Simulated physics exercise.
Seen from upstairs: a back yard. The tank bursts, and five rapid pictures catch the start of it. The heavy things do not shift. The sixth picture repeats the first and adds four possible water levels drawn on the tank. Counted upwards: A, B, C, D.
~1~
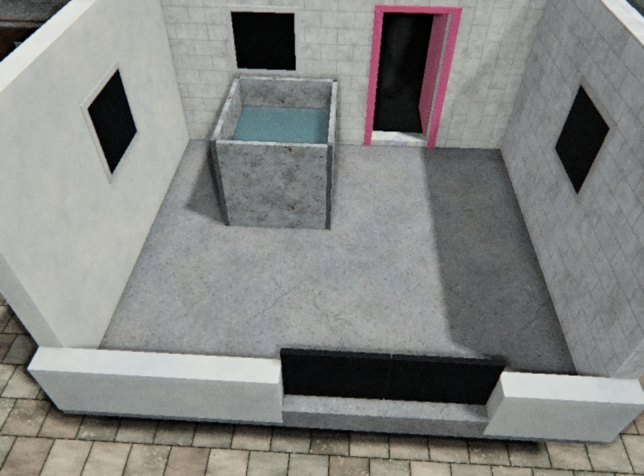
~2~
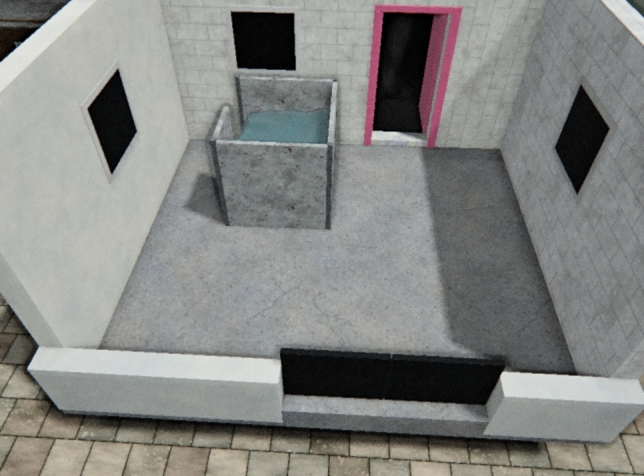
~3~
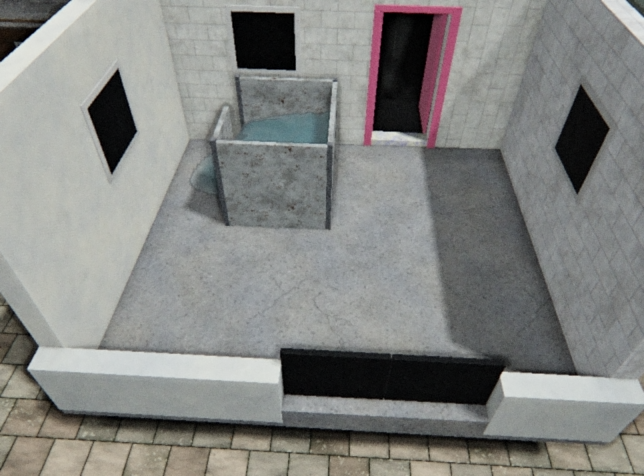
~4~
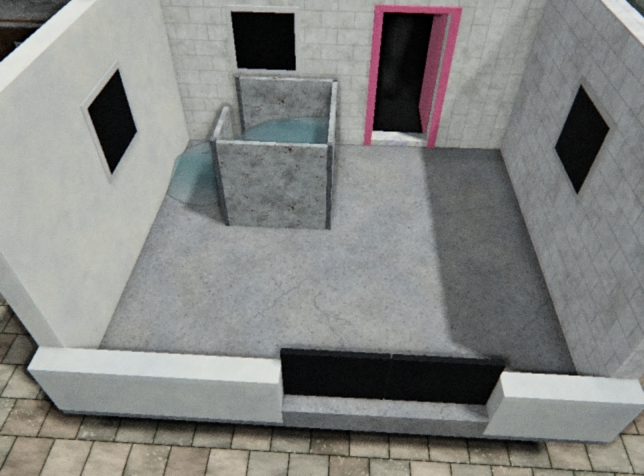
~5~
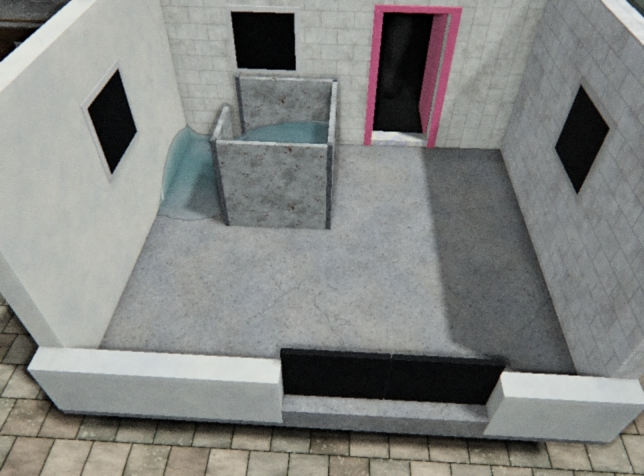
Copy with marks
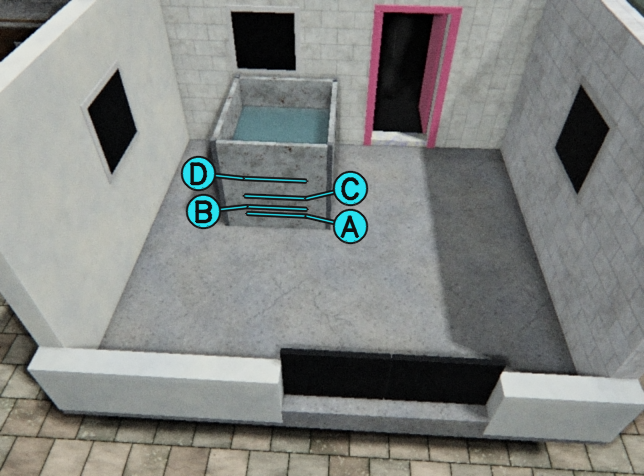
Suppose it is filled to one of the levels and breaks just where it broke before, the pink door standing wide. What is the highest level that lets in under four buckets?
D is the one.
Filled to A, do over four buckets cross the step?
No, that is safe.
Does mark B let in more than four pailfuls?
No, that is safe.
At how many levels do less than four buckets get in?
All of them.
In cyan, A at (276, 214); B at (276, 207); C at (275, 197); D at (274, 179); from the bottom up A, B, C, D.
Choosing A, nothing gets over.
Choosing B, nothing gets over.
Choosing C, nothing gets over.
Choosing D, a splash gets over, under a bucket.
